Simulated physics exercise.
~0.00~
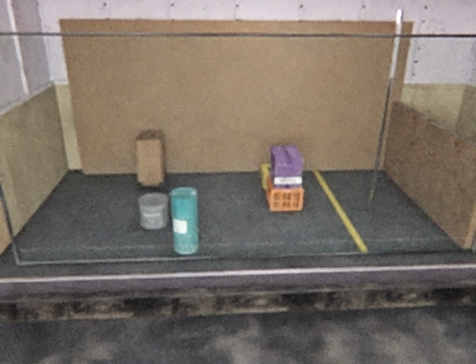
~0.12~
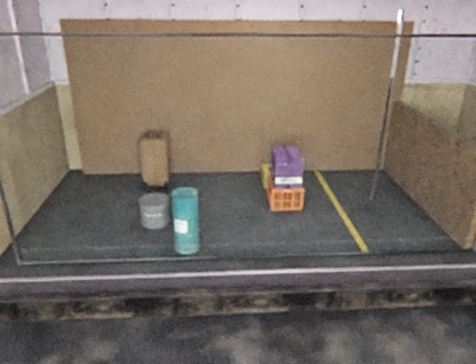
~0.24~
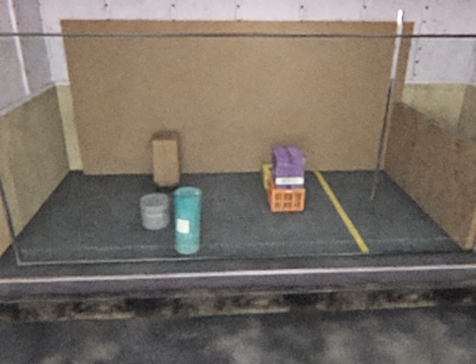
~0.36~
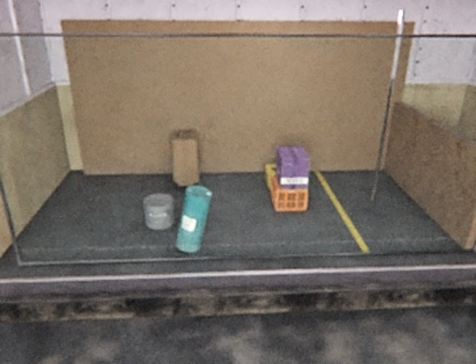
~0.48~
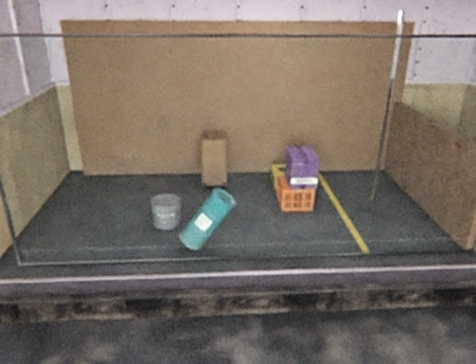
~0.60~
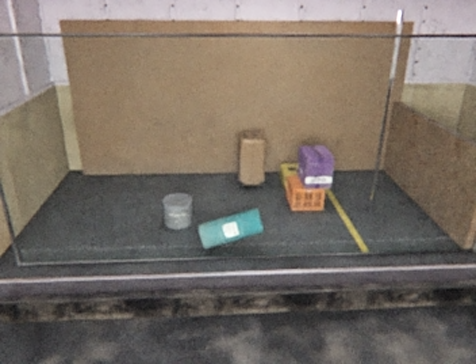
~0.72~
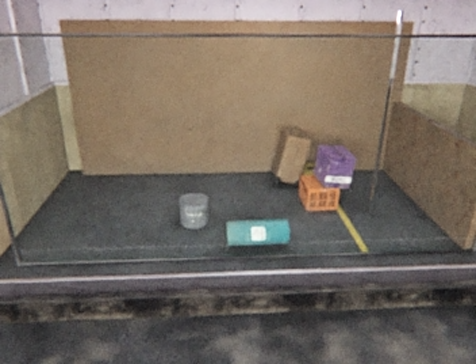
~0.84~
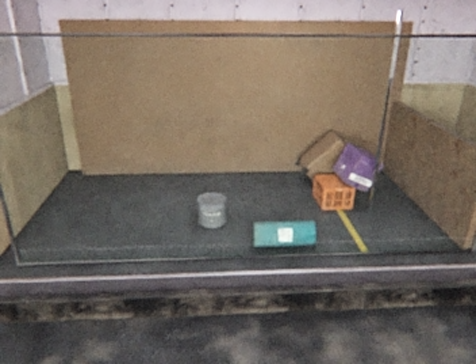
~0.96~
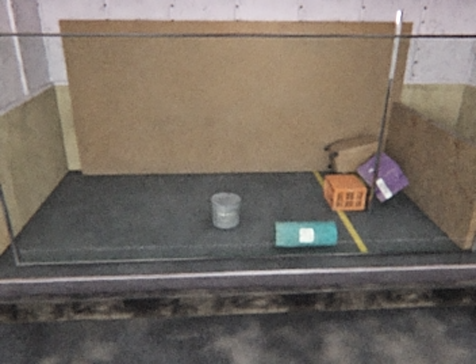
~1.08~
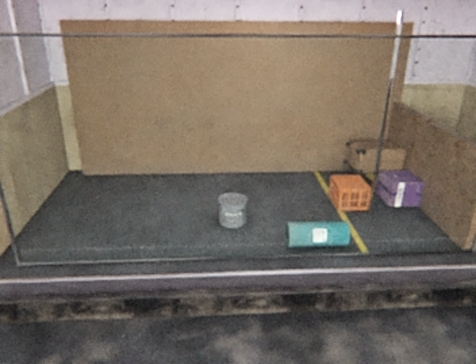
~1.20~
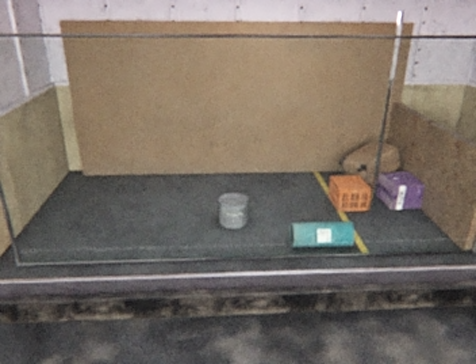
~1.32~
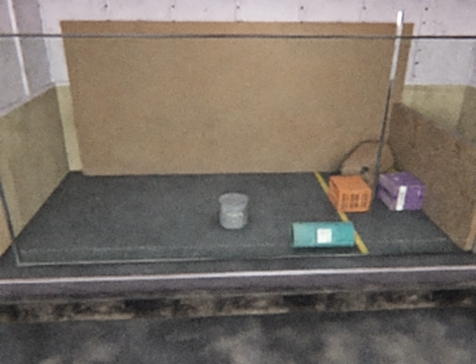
Several loose objects slide right across a grey floor as a teal drum tips onto its side, and a brown case and purple carton topple beyond an orange crate; the crate and carton end past the yellow line, while the drum and grey bucket stop short of it.
